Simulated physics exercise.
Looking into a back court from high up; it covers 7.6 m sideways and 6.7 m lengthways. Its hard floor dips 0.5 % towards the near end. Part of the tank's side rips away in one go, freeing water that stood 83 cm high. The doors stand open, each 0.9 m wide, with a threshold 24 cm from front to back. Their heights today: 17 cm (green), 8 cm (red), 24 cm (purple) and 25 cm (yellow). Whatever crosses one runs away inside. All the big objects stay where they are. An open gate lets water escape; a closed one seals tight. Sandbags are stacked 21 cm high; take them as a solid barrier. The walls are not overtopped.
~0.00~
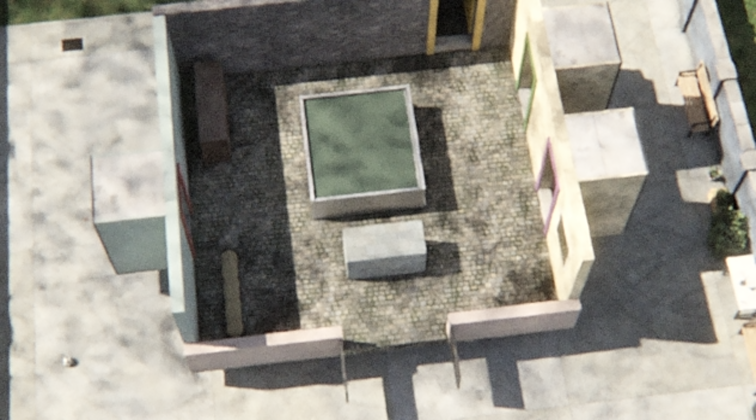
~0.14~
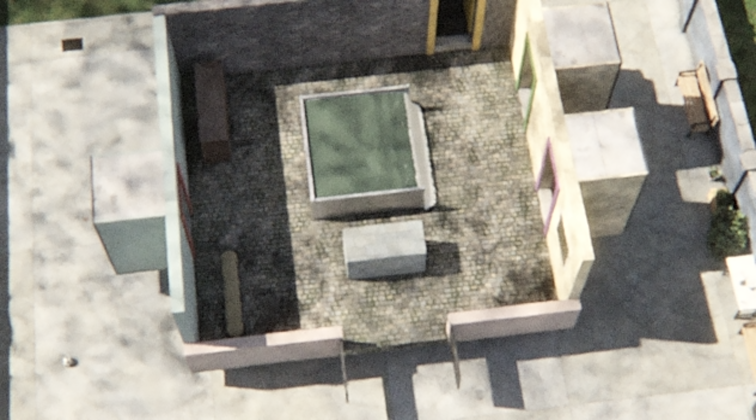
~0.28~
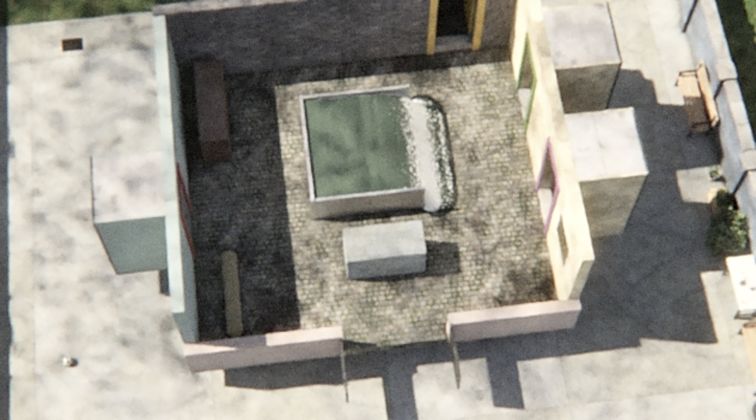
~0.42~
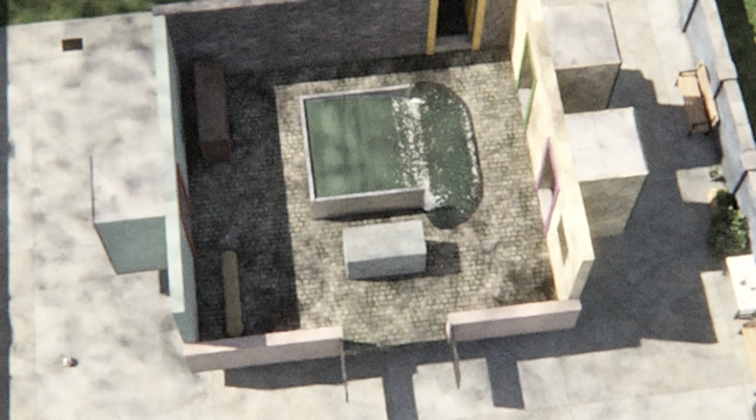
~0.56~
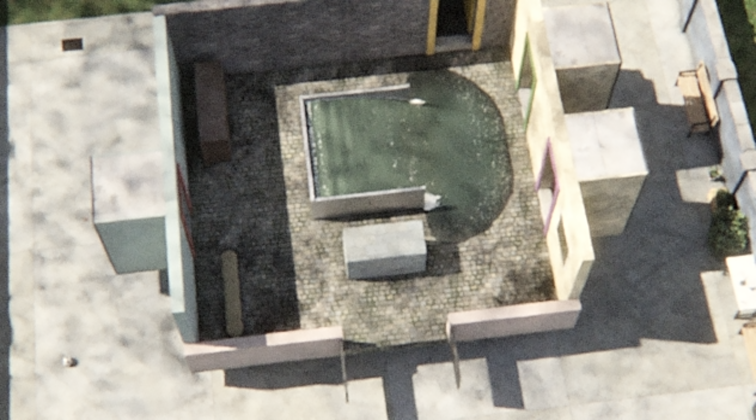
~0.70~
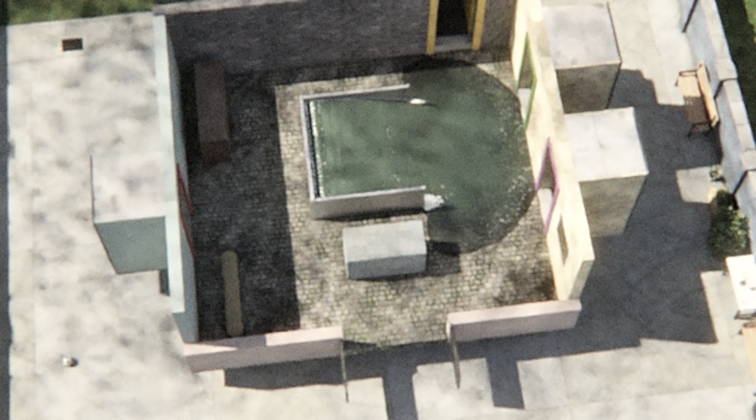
In a walled back court seen from above, the right side of a square tank of green water gave way, and the water poured out and spread in a widening curve across the paving.
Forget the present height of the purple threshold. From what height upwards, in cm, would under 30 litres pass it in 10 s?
At least 29 cm or so.
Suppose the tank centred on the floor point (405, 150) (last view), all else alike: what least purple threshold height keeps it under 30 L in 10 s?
About 27 cm.
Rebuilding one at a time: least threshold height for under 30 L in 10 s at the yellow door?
About 18 cm at yellow.
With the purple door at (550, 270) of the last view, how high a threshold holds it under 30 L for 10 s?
About 18 cm.
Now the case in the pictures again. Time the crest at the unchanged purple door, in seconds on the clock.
Around 1.8 s.
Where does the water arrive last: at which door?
Last comes the red one.
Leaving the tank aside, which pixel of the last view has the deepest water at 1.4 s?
Near (530, 155).
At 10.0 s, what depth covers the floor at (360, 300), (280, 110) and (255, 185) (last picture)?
In that order: 10, 6 and 10 cm.
After 1.4 s water covers 30 % of the floor, deepest (54 cm) near (530, 155); 34 cm at the purple door, 5 litres in over its 24 cm threshold.
After 3.0 s water covers 40 % of the floor, deepest (46 cm) near (559, 306); 28 cm at the purple door, 64 litres in over its 24 cm threshold.
After 10.0 s water covers 100 % of the floor, deepest (15 cm) near (243, 334); 9 cm at the purple door, 69 litres in over its 24 cm threshold.
At the purple door as built, the water arrived by 0.8 s and peaked near 37 cm at 1.8 s.
With a threshold of 27 cm, 44 litres would have come in within the 10 s; with 31.5 cm, 18 litres. So under 30 litres takes about 29 cm.
